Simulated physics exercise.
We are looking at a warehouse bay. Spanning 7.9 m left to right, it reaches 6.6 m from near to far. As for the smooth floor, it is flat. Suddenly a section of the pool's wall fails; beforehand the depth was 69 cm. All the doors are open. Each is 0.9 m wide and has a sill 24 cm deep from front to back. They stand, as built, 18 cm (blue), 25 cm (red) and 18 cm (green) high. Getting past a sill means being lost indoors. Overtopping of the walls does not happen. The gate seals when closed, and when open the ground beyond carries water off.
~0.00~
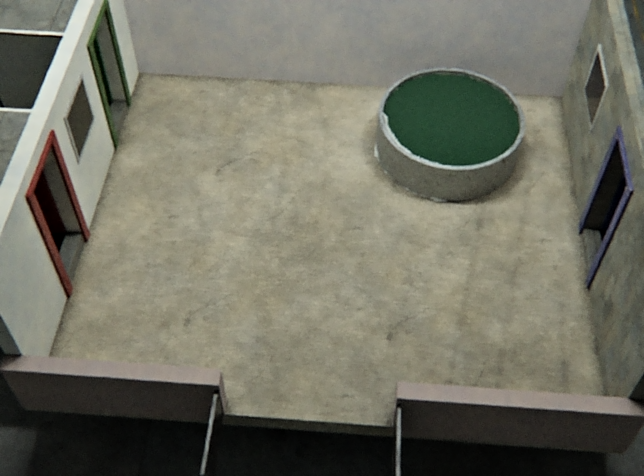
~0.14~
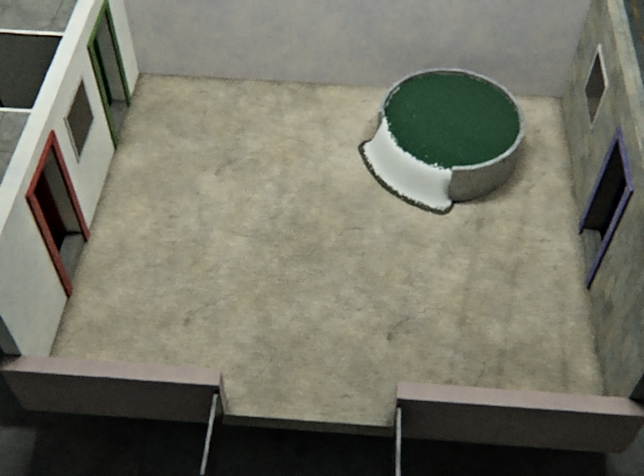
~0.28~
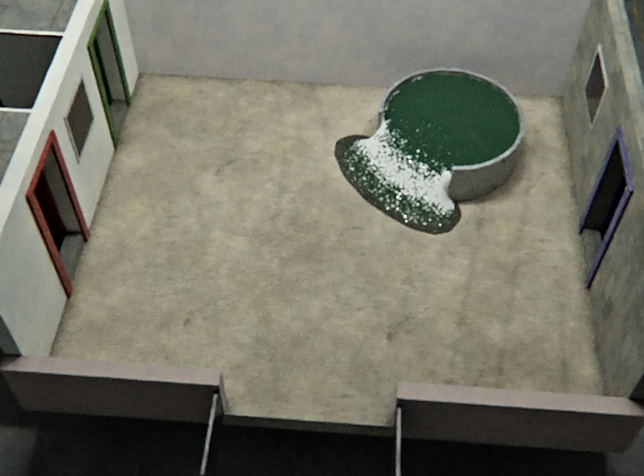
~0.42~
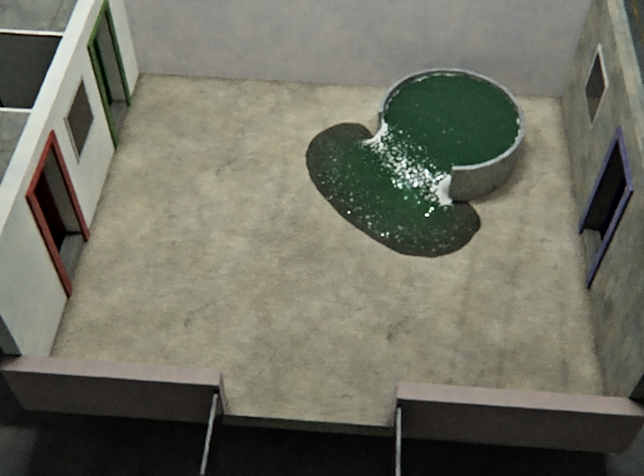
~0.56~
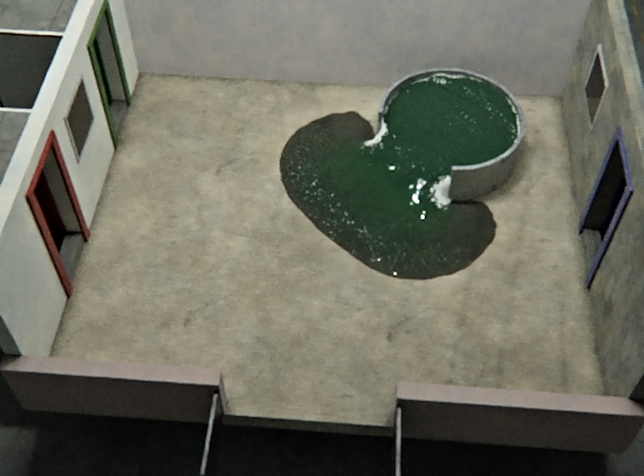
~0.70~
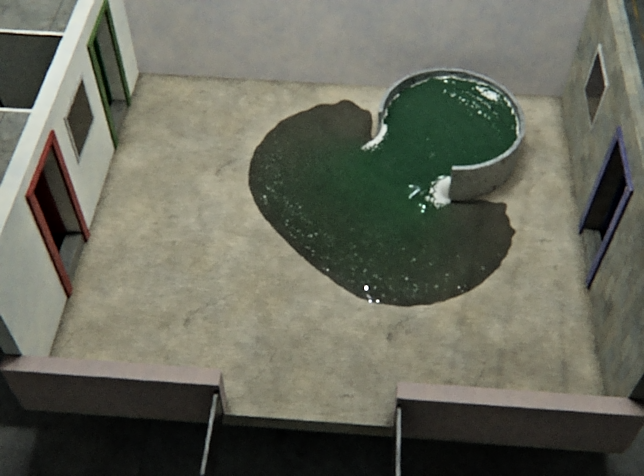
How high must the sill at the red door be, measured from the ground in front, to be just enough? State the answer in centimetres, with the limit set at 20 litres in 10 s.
About 13.5 cm.
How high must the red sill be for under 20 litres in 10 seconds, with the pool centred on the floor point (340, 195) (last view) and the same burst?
It must be around 20 cm tall.
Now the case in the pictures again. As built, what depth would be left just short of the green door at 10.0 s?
Roughly 7.5 cm deep.
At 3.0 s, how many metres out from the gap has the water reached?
Close to 6.6 metres, I'd say.
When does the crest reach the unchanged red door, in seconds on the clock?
Around 2.6 seconds.
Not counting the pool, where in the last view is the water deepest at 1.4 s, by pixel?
Look close to (395, 185).
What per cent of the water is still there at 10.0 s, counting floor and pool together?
Close to 74 in a hundred.
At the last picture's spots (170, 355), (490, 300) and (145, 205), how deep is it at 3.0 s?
Around 5 cm, 1 cm and 3 cm.
After 1.4 s water covers 45 % of the floor, deepest (28 cm) near (395, 185); it has not reached the red door.
After 3.0 s water covers 65 % of the floor, deepest (40 cm) near (66, 386); 18 cm at the red door, 0 litres in over its 25 cm sill.
After 10.0 s water covers 90 % of the floor, deepest (10 cm) near (599, 425); 4 cm at the red door, 0 litres in over its 25 cm sill.
At the red door as built, the water arrived by 2.0 s and peaked near 21 cm at 2.6 s.
With a sill of 11 cm, 42 litres would have come in within the 10 s; with 15 cm, 10 litres. So under 20 litres takes about 13.5 cm.
